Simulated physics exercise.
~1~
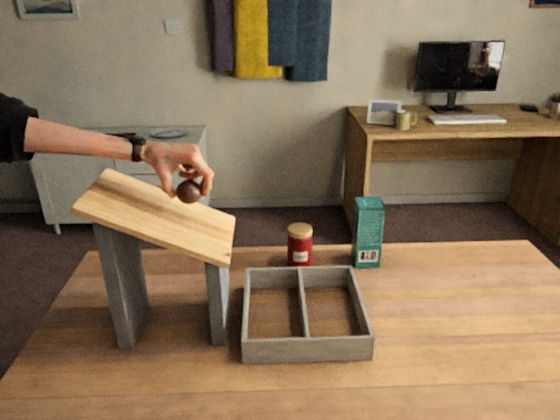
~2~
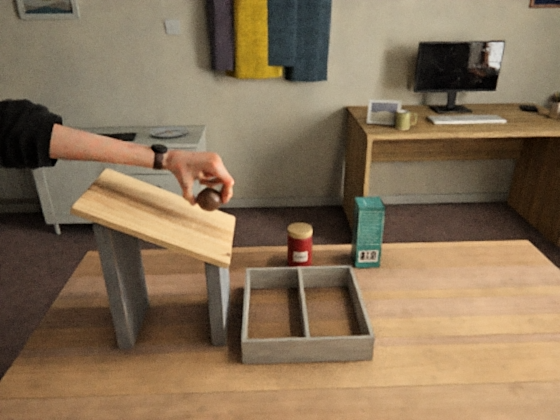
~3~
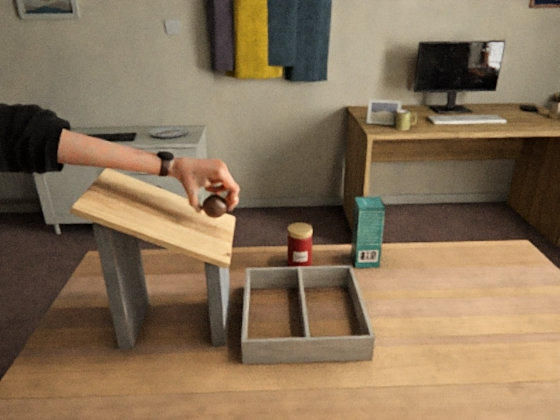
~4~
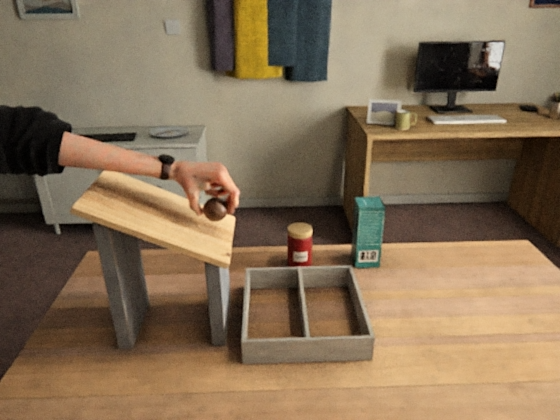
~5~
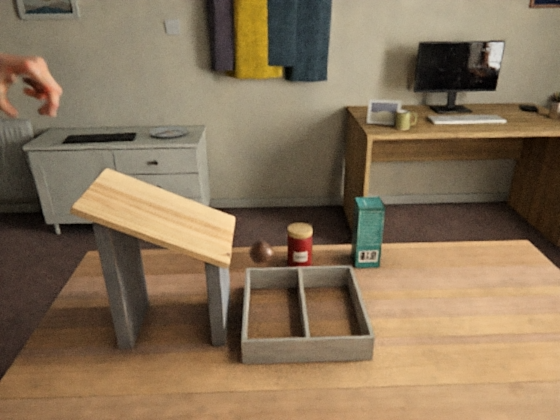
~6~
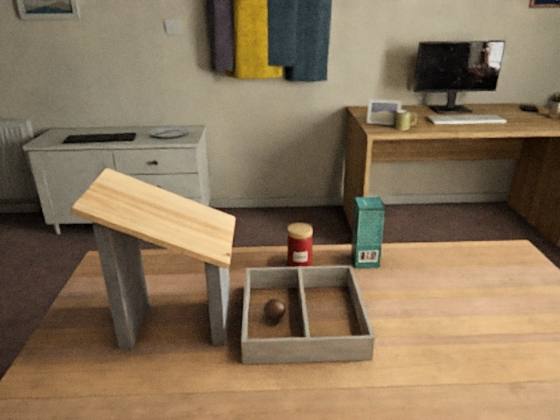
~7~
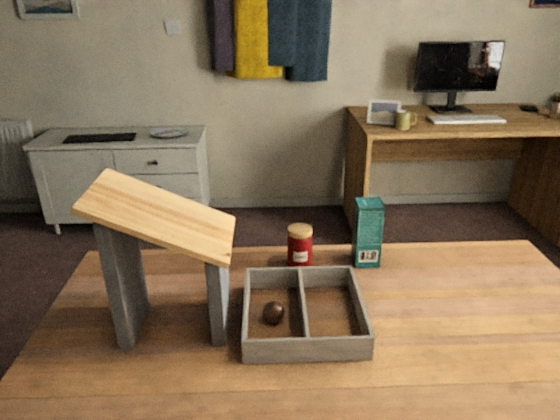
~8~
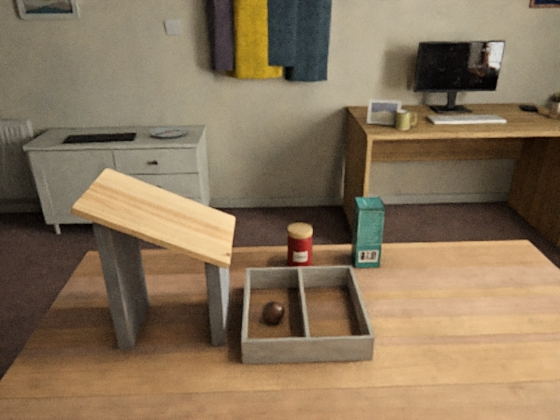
A brown onion was held by a hand over a sloping wooden board and moved down toward its lower right end, then let go, dropping into the tray's nearer bay and resting there, while the red jar and turquoise carton stayed put.
